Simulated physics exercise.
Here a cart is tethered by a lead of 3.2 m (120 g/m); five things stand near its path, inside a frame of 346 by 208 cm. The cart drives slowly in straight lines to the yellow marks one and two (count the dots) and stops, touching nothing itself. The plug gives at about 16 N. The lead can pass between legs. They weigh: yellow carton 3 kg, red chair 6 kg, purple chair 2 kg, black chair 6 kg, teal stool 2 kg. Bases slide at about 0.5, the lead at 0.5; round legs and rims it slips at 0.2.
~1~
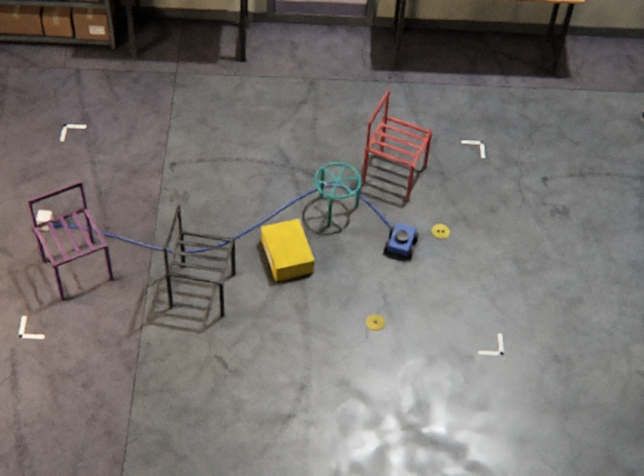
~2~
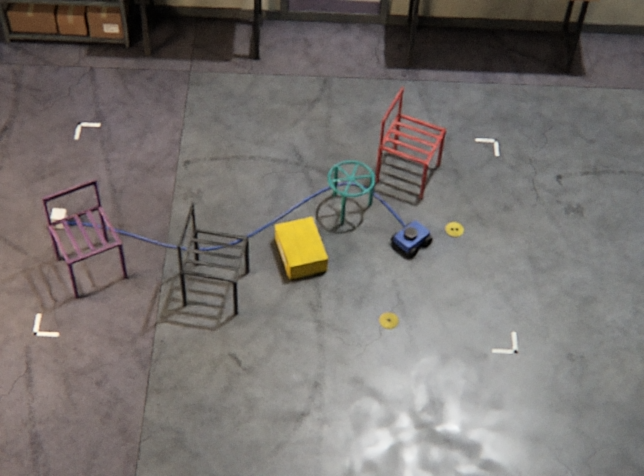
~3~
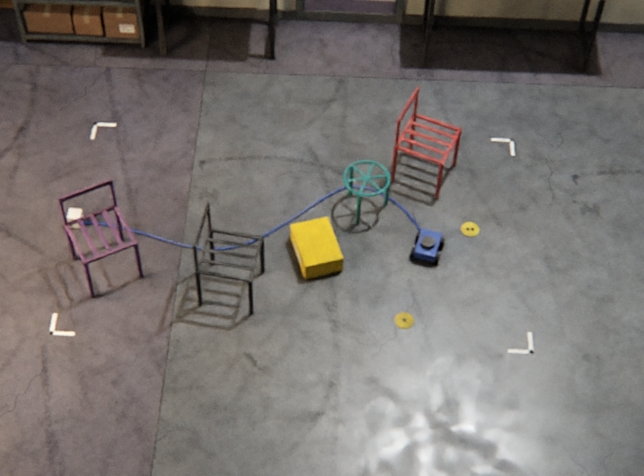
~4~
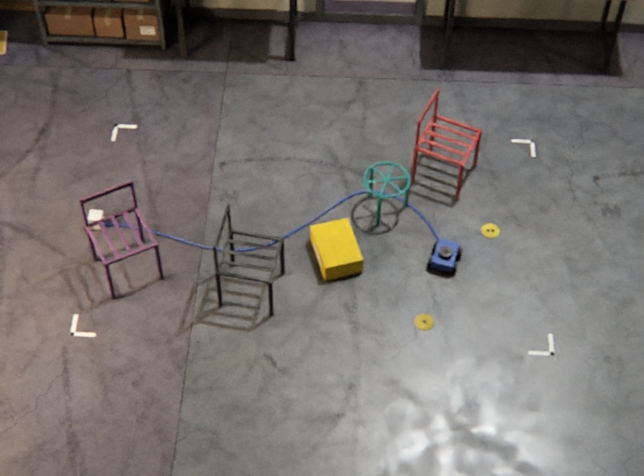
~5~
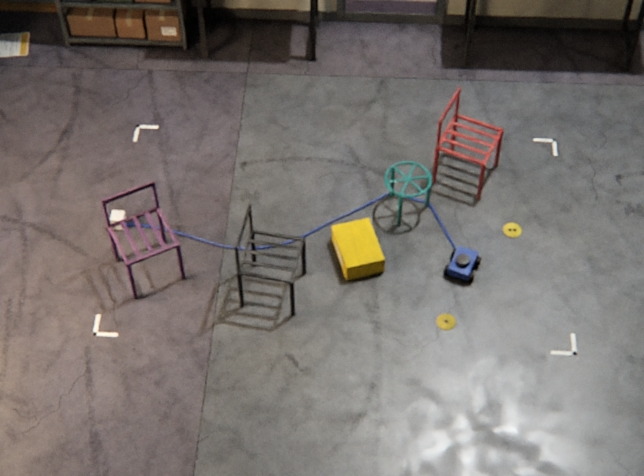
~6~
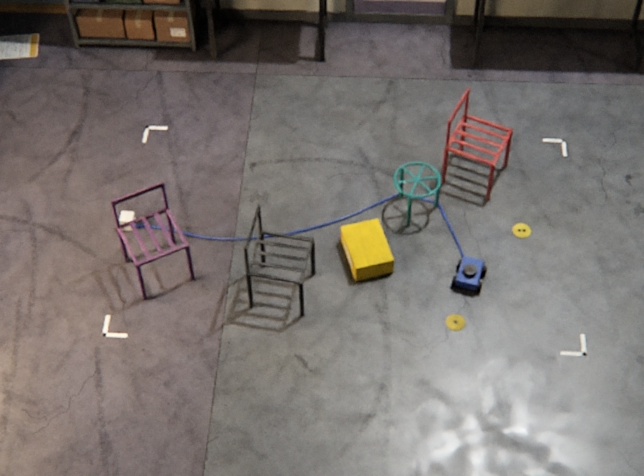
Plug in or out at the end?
Outcome: The plug remains in the socket.
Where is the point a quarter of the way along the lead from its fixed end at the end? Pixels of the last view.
At about (233, 213).
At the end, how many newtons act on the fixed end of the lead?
About 1 N.
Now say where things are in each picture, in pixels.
The first picture shows red chair (399, 140); purple chair (70, 235); yellow carton (288, 243); marks (375, 323) (441, 232); lead runs through (247, 231) (310, 192) (377, 212); cart (403, 240).
In the second picture, lead runs through (261, 229) (391, 210); cart (416, 239).
In the third picture, lead runs through (276, 229) (409, 215); cart (429, 245).
In the fourth picture, lead runs through (296, 231) (428, 224); cart (446, 255).
In the fifth picture, lead runs through (319, 229) (445, 232); cart (464, 263).
The sixth picture shows red chair (479, 138); purple chair (152, 235); yellow carton (367, 243); lead runs through (456, 240); cart (471, 273).
Next, cart at (456, 310), 7 N at the fixed end; teal stool 15 cm off its start.
Then, cart at (477, 291), lead slack at the fixed end; teal stool 22 cm off its start.
After that, cart at (503, 256), lead slack at the fixed end; teal stool 22 cm off its start at (403, 198).
Later, cart at (521, 230), lead slack at the fixed end; teal stool 22 cm off its start.
At the end, cart at (521, 230), lead slack at the fixed end; teal stool 22 cm off its start at (403, 198).
